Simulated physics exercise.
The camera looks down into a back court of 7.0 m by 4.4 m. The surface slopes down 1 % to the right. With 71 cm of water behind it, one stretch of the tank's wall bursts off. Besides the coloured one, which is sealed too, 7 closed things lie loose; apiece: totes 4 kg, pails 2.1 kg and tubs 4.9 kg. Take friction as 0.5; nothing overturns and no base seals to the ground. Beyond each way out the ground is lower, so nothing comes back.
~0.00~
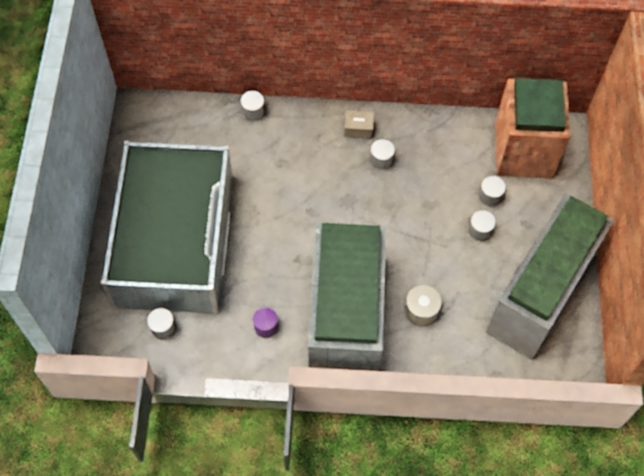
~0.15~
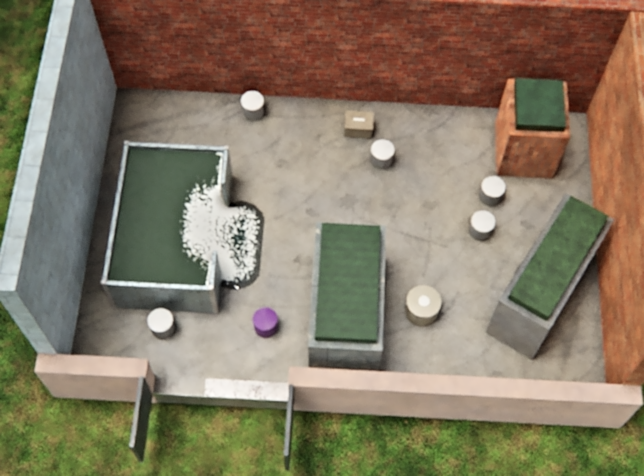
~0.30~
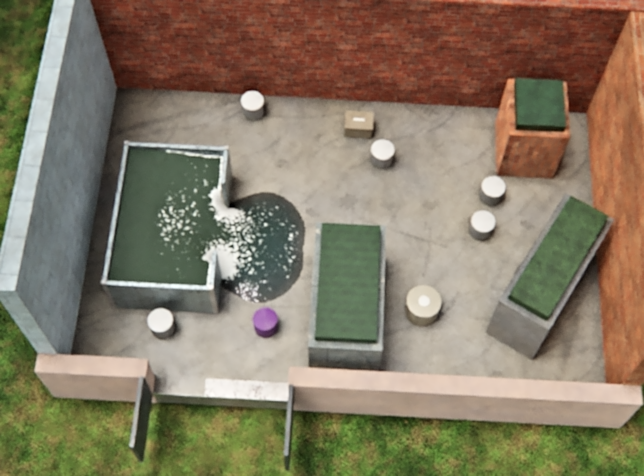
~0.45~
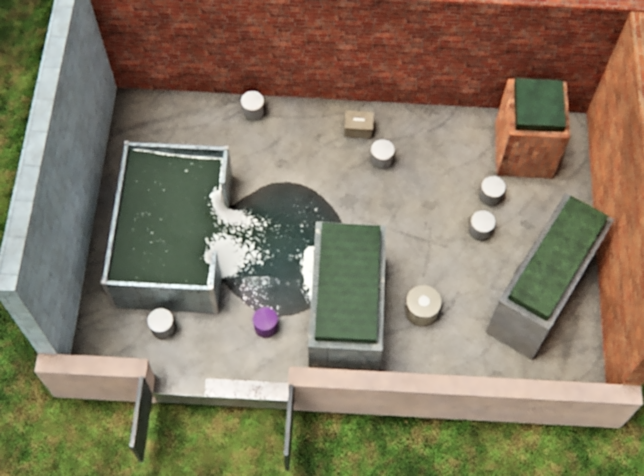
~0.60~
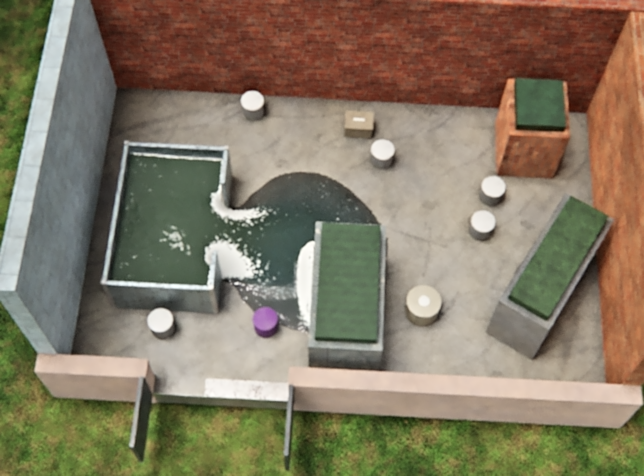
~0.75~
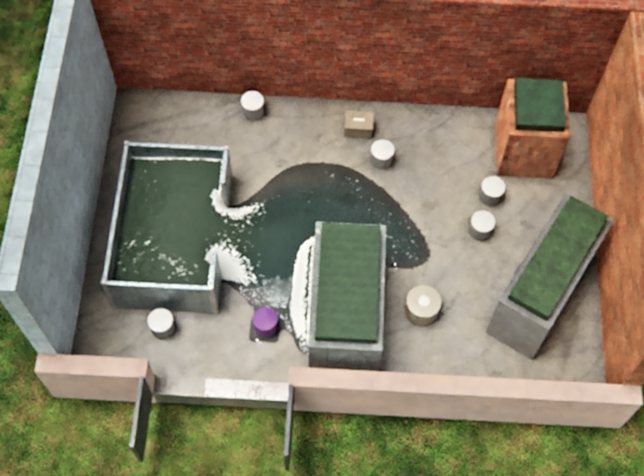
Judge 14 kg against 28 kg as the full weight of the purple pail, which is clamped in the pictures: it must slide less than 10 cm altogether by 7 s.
I expect that only the higher weight holds it.
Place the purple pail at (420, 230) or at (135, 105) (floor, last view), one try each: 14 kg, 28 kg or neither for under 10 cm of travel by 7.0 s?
In that order: Neither is enough; either load holds.
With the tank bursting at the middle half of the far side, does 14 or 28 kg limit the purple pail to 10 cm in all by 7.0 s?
In that case the lower weight is enough.
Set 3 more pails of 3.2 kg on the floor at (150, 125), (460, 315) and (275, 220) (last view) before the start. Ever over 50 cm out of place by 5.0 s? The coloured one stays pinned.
In that order: Less, short of it, past it.
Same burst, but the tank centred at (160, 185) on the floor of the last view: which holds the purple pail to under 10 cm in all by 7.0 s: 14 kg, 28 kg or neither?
Then the smaller load will do.
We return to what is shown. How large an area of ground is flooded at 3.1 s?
Some 20 m2.
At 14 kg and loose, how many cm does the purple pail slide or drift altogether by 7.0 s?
About 20 cm.
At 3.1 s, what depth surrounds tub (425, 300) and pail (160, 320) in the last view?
About 0 and 1 cm.
After 1.4 s the purple pail would be 1 cm from its start with 14 kg and 0 cm from its start with 28 kg; 8 cm of water round it then.
After 3.1 s the purple pail would be 22 cm from its start with 14 kg and 0 cm from its start with 28 kg; 7 cm of water round it then.
After 4.9 s the purple pail would be 22 cm from its start with 14 kg and 0 cm from its start with 28 kg; 5 cm of water round it then.
After 7.0 s the purple pail would be 22 cm from its start with 14 kg and 0 cm from its start with 28 kg; 4 cm of water round it then.
